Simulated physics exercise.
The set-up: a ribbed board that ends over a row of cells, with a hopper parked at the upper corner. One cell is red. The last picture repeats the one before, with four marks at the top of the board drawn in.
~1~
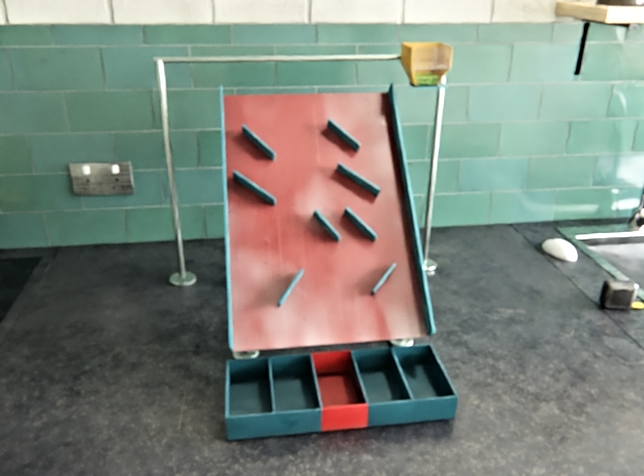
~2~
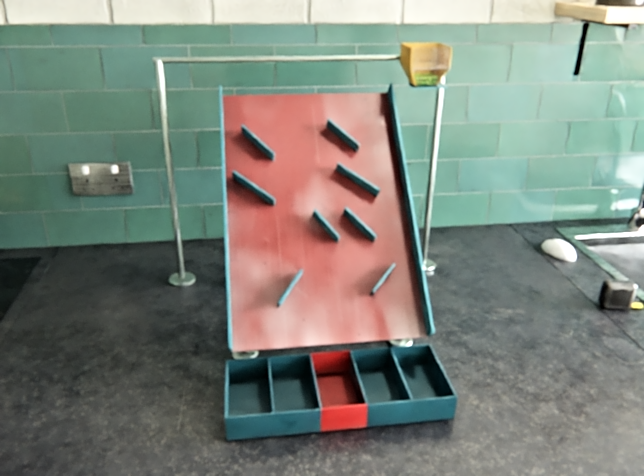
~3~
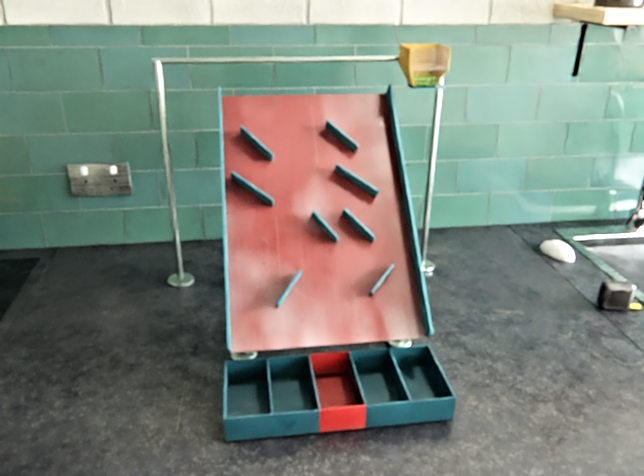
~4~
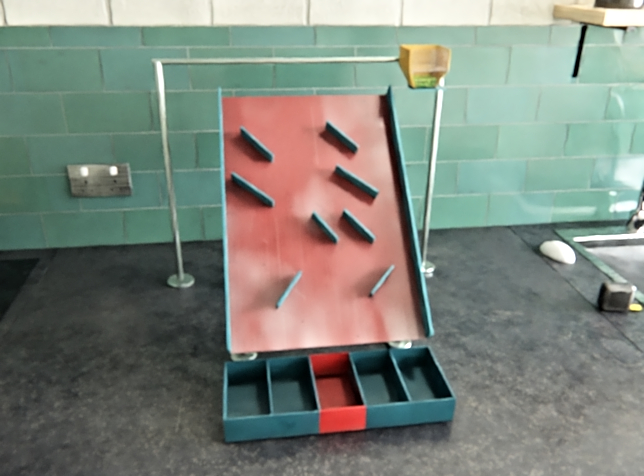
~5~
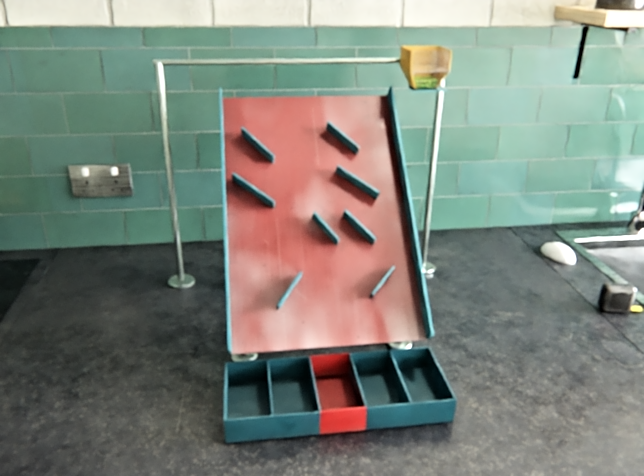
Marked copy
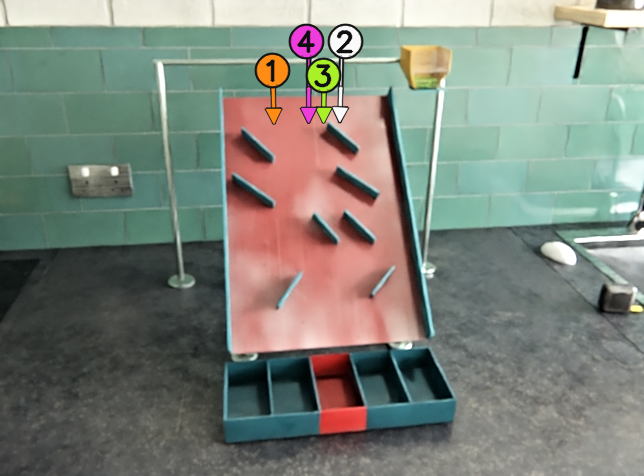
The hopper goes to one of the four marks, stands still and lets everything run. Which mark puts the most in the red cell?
Use mark 1.
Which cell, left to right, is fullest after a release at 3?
It is the fifth one.
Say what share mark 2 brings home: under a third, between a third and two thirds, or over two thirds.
Mark 2 gives under a third.
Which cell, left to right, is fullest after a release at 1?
It is the third one.
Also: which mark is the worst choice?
Here it is mark 2.
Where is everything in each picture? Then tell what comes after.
In the first picture, hopper near (424, 80), dried peas, door shut.
In the second picture, ribs (242, 125) to (274, 153), (328, 118) to (360, 145), (233, 170) to (275, 200).
In the third picture, ribs (336, 163) to (379, 191), (313, 210) to (338, 238), (344, 208) to (375, 237).
In the fourth picture, ribs (278, 305) to (301, 271), (372, 293) to (394, 265).
In the fifth picture, red cell near (343, 419), number 3 of 5 from the left.
On the marked copy, mark 1 meets the board at (273, 118); mark 2 meets the board at (339, 116); mark 3 meets the board at (323, 117); mark 4 meets the board at (308, 117).
If 1 is chosen, close to two thirds in the red cell, close to a third in other cells, only a few outside the box.
If 2 is chosen, none at all in the red cell, all but a few in other cells, a small share outside the box.
If 3 is chosen, a small share in the red cell, the bulk in other cells, only a few outside the box.
If 4 is chosen, close to a third in the red cell, close to two thirds in other cells, only a few outside the box.
